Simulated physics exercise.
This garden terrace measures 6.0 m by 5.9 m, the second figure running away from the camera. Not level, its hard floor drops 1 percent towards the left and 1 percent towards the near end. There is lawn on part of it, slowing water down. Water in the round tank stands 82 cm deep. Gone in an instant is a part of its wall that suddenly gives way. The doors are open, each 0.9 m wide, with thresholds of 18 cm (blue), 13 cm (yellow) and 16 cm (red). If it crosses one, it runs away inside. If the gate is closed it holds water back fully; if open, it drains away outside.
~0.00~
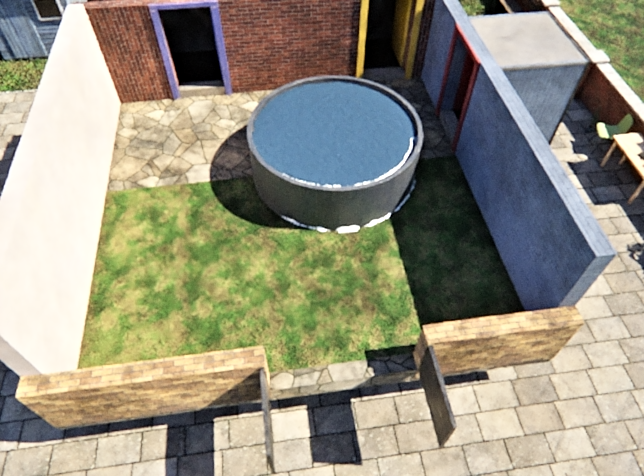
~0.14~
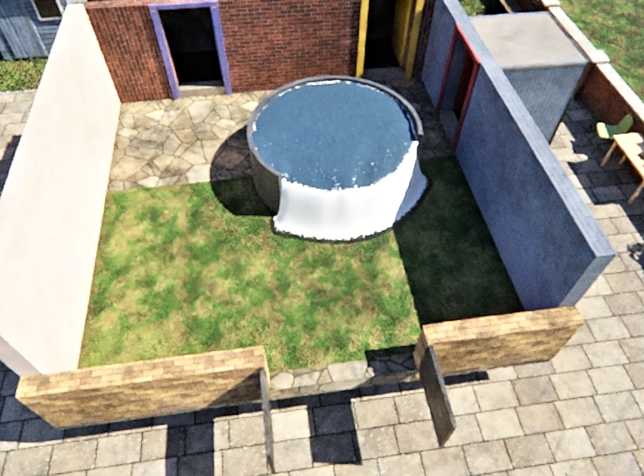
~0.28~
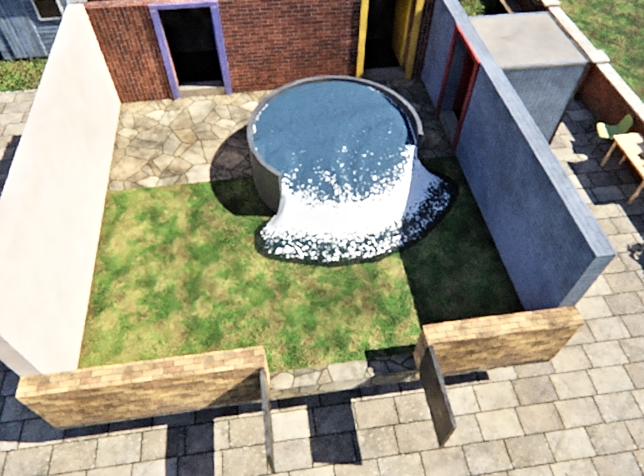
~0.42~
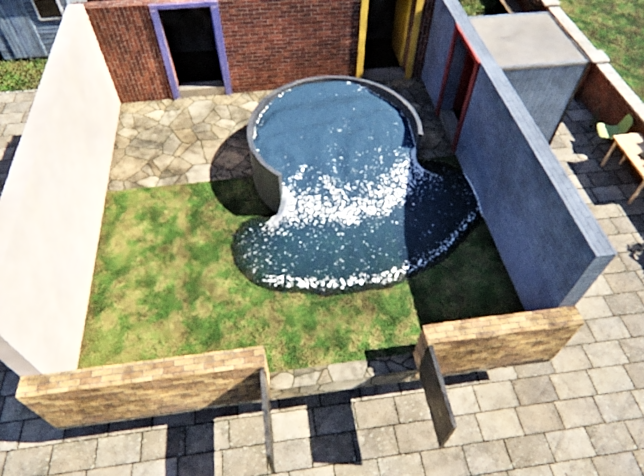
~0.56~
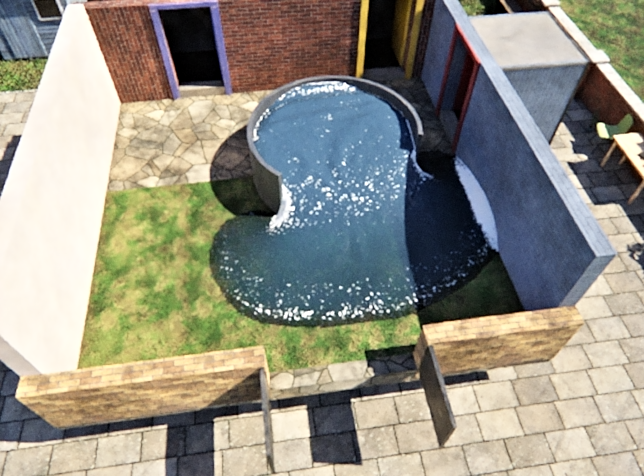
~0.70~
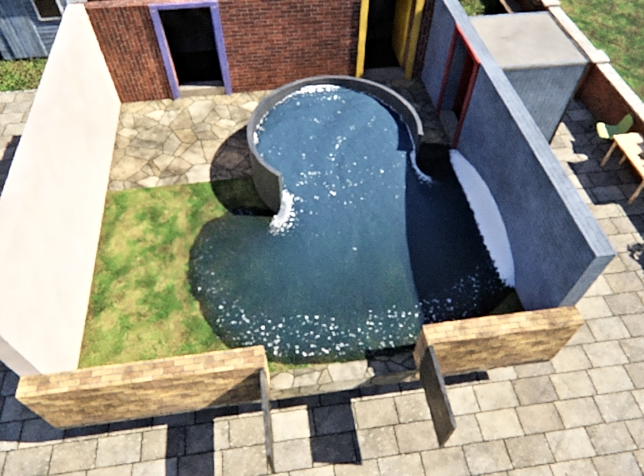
Water burst out through the front of a round grey tank in a walled garden, foaming white at first, then spread as a dark pool across the grass to the right wall and low front wall.
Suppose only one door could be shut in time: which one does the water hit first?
The red door.
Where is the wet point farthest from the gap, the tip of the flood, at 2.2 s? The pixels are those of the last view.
That would be close to (73, 398).
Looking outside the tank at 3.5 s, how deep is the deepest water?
About 26 cm.
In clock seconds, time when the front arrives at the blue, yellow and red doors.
Blue 6.5 s, yellow 2.6 s, red 0.9 s.
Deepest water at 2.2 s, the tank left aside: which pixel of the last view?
Look at roughly (524, 324).
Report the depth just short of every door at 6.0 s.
In cm: Blue 0, yellow 11, red 6.
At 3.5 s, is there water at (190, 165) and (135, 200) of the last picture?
Not yet touched, then not yet touched.
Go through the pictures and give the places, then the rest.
Still water, 82 cm deep, in the round tank at (335, 131), in the first picture.
Water pours out at (369, 208) and has run 1.4 m, to (277, 219); deepest outside 40 cm, 82 cm at the round tank's back, in the second picture.
Water pours out at (369, 211) and has run 1.7 m, to (260, 242); deepest outside 49 cm, 82 cm at the round tank's back, in the third picture.
Water pours out at (368, 214) and has run 2.1 m, to (241, 263); deepest outside 43 cm, 82 cm at the round tank's back, in the fourth picture.
The front is at (221, 279), 2.4 m from the gap at (368, 215); 7.6 m2 of floor is under water; 75 cm left at the back of the round tank, in the fifth picture.
The front is at (232, 342), 2.8 m from the gap at (368, 215); 10.5 m2 of floor is under water; 68 cm left at the back of the round tank, in the sixth picture.
After 1.4 s water covers 50 % of the floor and is deepest (57 cm) near (529, 336); blue door not reached, yellow door not reached, red door reached at 0.9 s.
After 2.2 s water covers 55 % of the floor and is deepest (54 cm) near (524, 324); blue door not reached, yellow door not reached, red door reached at 0.9 s.
After 3.5 s water covers 60 % of the floor and is deepest (26 cm) near (275, 371); blue door not reached, yellow door reached at 2.6 s, red door reached at 0.9 s.
After 6.0 s water covers 85 % of the floor and is deepest (22 cm) near (73, 398); blue door not reached, yellow door reached at 2.6 s, red door reached at 0.9 s.
After 10.0 s water covers 95 % of the floor and is deepest (16 cm) near (109, 181); blue door reached at 6.6 s, yellow door reached at 2.6 s, red door reached at 0.9 s.
